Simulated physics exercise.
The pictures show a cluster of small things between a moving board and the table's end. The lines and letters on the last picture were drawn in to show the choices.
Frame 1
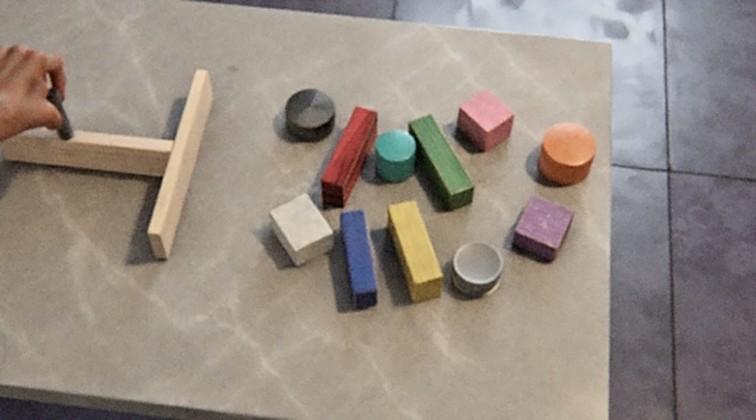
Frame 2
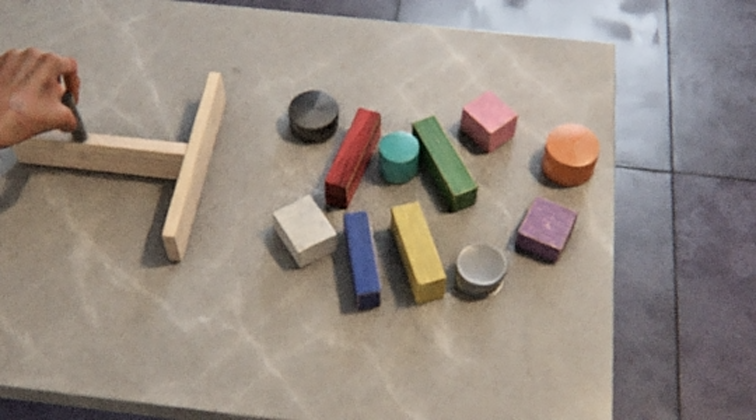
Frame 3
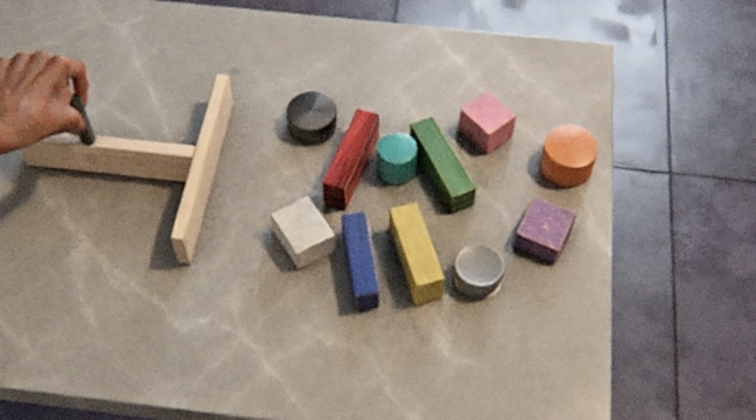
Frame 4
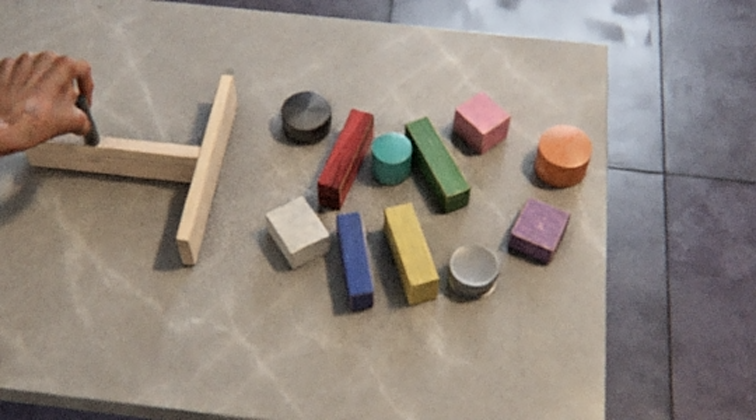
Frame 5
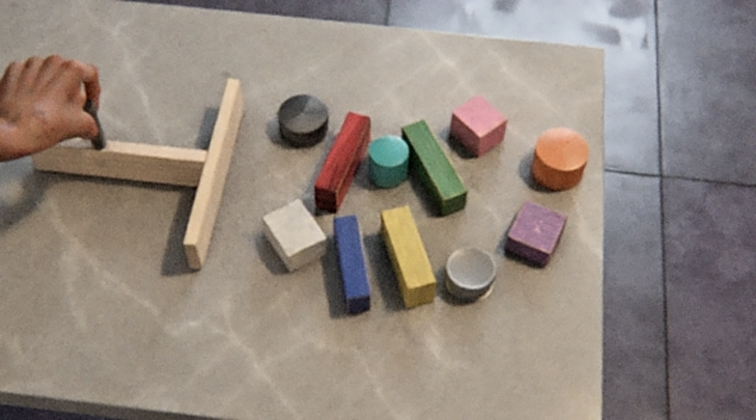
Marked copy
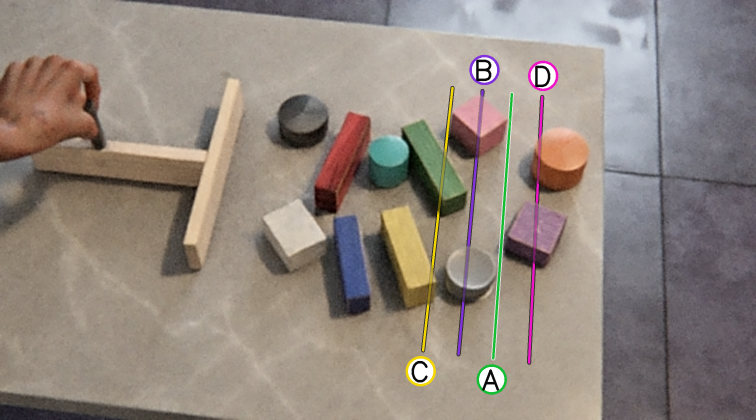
A T-shaped wooden board, gripped by a hand at the left, slid slowly a short way right across the table toward a cluster of colourful blocks, sticks and tins, which stayed untouched.
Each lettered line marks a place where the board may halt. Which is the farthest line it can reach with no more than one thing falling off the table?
It can go as far as B.
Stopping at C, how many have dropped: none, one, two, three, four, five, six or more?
In all, none.
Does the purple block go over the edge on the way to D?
By then, yes.
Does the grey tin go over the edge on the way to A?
By then, yes.
On the marked copy, A at (503, 215); B at (472, 212); C at (439, 208); D at (536, 219).
Taking B. A third of the way, board (304, 167); black tin (349, 127); blue stick (358, 264).
Two thirds of the way, board (397, 177); grey tin (516, 279); pink block (518, 118).
When it is over, board (469, 184); orange tin (606, 170); grey tin (591, 287); none fallen.
As for the rest, A drops three; C is within the limit but short; D drops five.
